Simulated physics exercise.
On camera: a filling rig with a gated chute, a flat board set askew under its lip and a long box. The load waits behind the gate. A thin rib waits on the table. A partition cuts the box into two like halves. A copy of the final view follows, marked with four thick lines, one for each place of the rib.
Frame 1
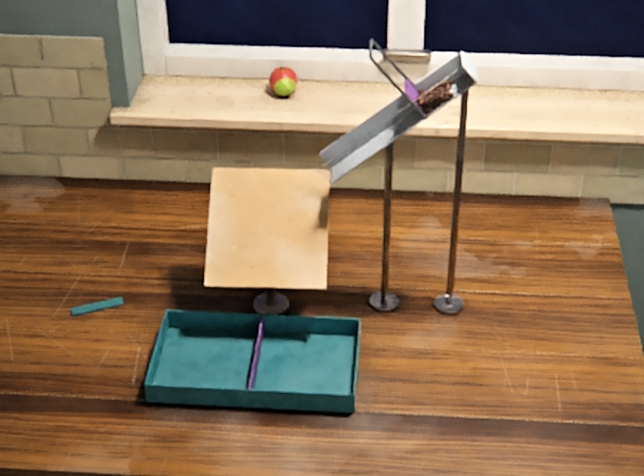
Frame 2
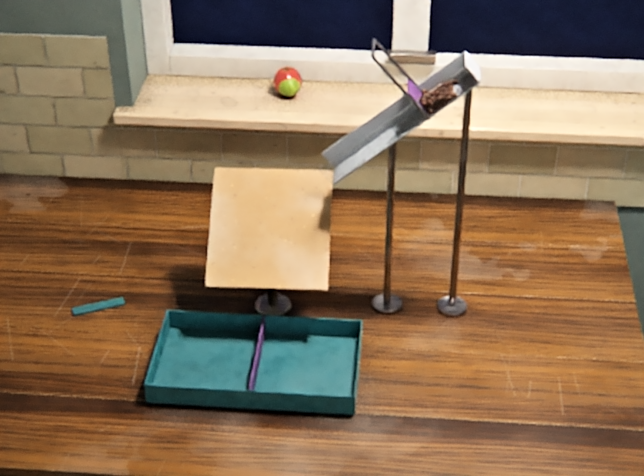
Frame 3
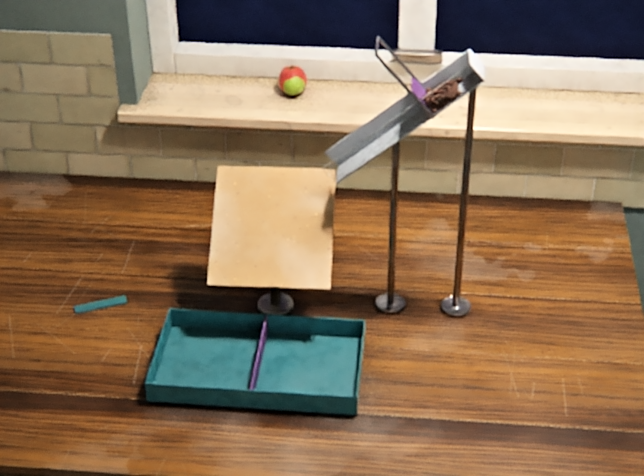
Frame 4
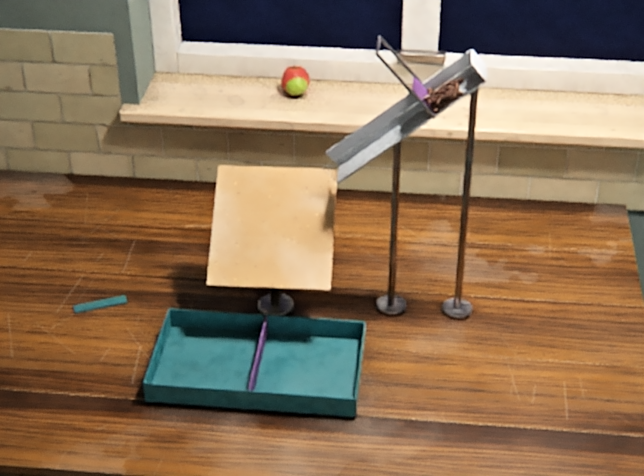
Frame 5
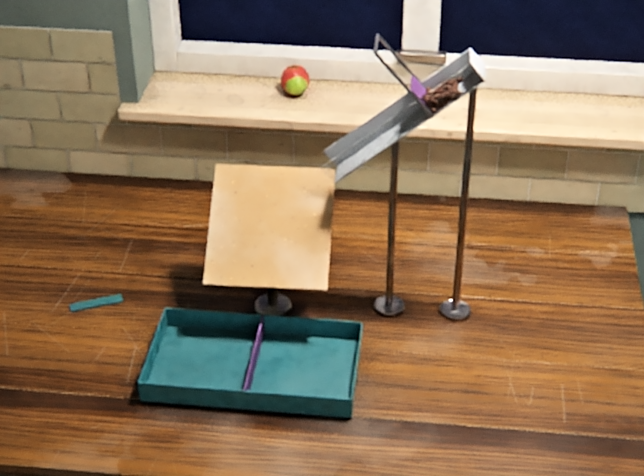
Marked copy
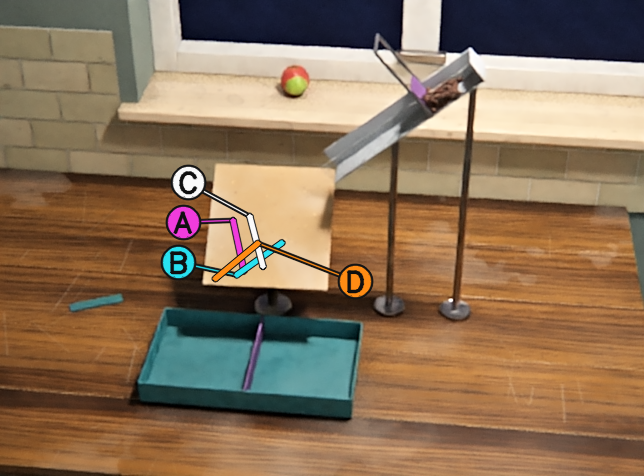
Only the camera moves, drifting very slightly so the whole view shifts a little right and then back left, while the chute, its closed purple gate and the dark reddish-brown load behind it stay still. Seen from slightly above, a wooden table stands before a tiled wall and a windowsill holding a red-and-green apple. A grey chute on two rods slopes down leftward toward a tilted pale board, behind a teal box with a purple divider, a small teal strip lying left.
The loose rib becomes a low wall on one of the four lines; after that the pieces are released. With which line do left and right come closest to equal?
I would pick line A.
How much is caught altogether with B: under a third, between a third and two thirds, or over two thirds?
It is over two thirds.
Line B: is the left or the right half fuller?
More lands on the left.
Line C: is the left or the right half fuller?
The right half.
On the marked copy, line A from (233, 220) to (243, 271); line B from (282, 242) to (236, 275); line C from (249, 216) to (262, 266); line D from (258, 243) to (215, 278).
If A is chosen, of what is caught, about half in the left half, about half in the right.
If B is chosen, of what is caught, most in the left half, a small part in the right.
If C is chosen, of what is caught, a small part in the left half, most in the right.
If D is chosen, of what is caught, most in the left half, a small part in the right.
